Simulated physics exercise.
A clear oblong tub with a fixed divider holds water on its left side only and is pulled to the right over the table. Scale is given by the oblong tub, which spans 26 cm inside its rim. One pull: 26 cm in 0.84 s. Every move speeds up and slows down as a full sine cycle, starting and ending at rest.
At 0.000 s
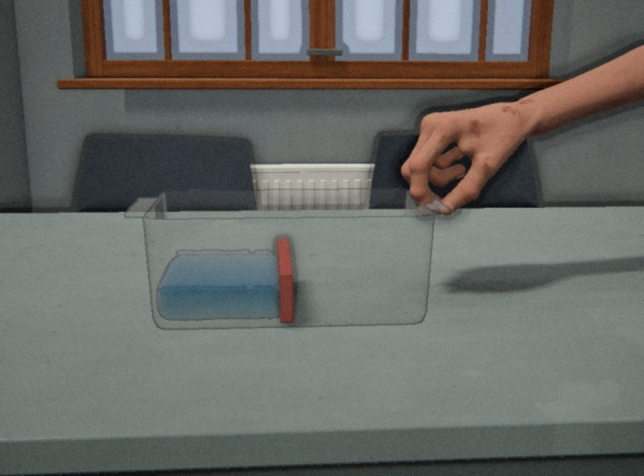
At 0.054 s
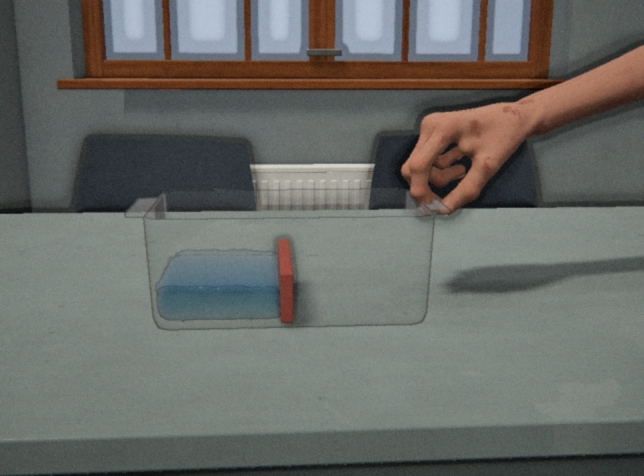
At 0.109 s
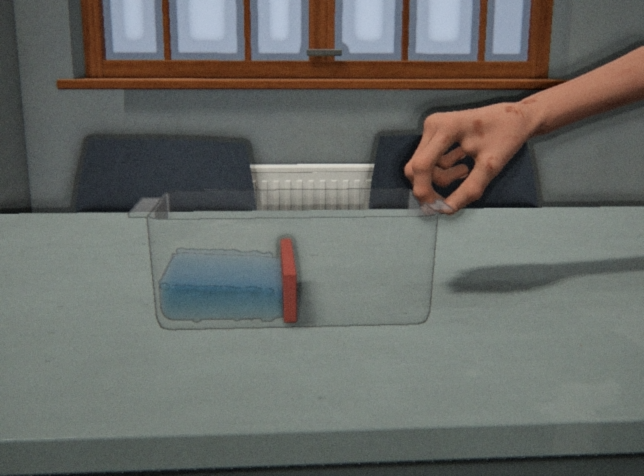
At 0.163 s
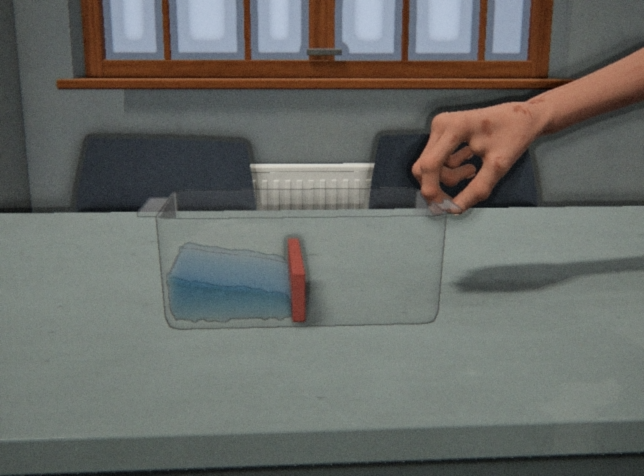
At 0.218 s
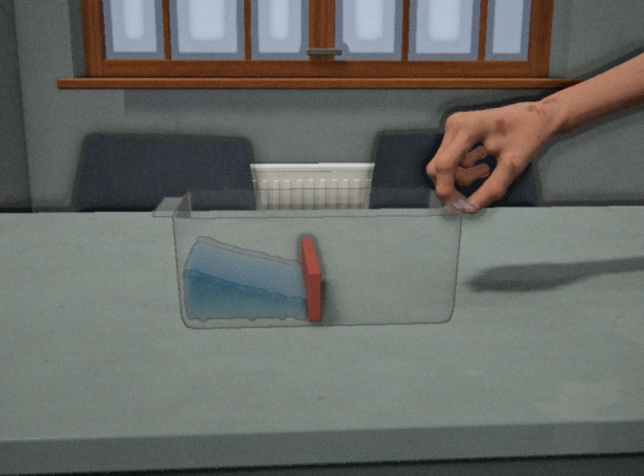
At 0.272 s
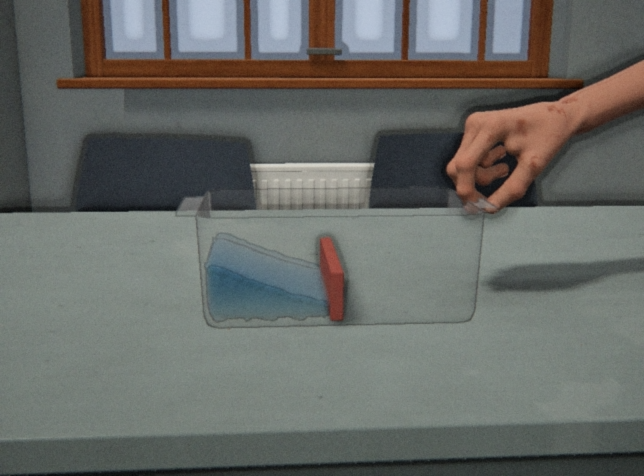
On a pale table by a window, a clear oblong tub with blue liquid left of a red divider sat still, then a hand pulled it rightward and the liquid sloped up toward the left.
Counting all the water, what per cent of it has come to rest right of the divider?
My estimate is 7 per cent.
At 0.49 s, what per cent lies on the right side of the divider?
0 per cent or thereabouts.
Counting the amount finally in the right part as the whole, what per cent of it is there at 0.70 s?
My estimate is about 90 in a hundred.
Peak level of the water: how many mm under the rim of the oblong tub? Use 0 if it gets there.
It peaks some 45 mm below the rim.
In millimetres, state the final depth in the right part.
I'd estimate close to 2 millimetres of depth.
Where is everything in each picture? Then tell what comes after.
It has moved 0.0 cm; in the oblong tub the surface runs from (162, 268) to (279, 267), rim (420, 203); the top of the divider is at (286, 276), in the first frame.
It has moved 0.0 cm; in the oblong tub the surface runs from (162, 268) to (279, 268), in the second frame.
It has moved 0.4 cm; in the oblong tub the surface runs from (165, 265) to (283, 269), in the third frame.
It has moved 1.2 cm; in the oblong tub the surface runs from (173, 259) to (291, 274), in the fourth frame.
It has moved 2.6 cm; in the oblong tub the surface runs from (187, 252) to (300, 277), in the fifth frame.
It has moved 4.7 cm; in the oblong tub the surface runs from (208, 248) to (310, 276), in the sixth frame.
After 0.49 s it has gone 17 cm; 0 per cent is on the right side and 0 is out of the oblong tub.
After 0.70 s it has gone 25 cm; 6 per cent is on the right side and 0 is out of the oblong tub.
After 0.92 s it has gone 26 cm; 6 per cent is on the right side and 0 is out of the oblong tub.
After 1.13 s it has gone 26 cm; 6 per cent is on the right side and 0 is out of the oblong tub.
In the end 7 per cent is on the right side and 0 is out of the oblong tub.
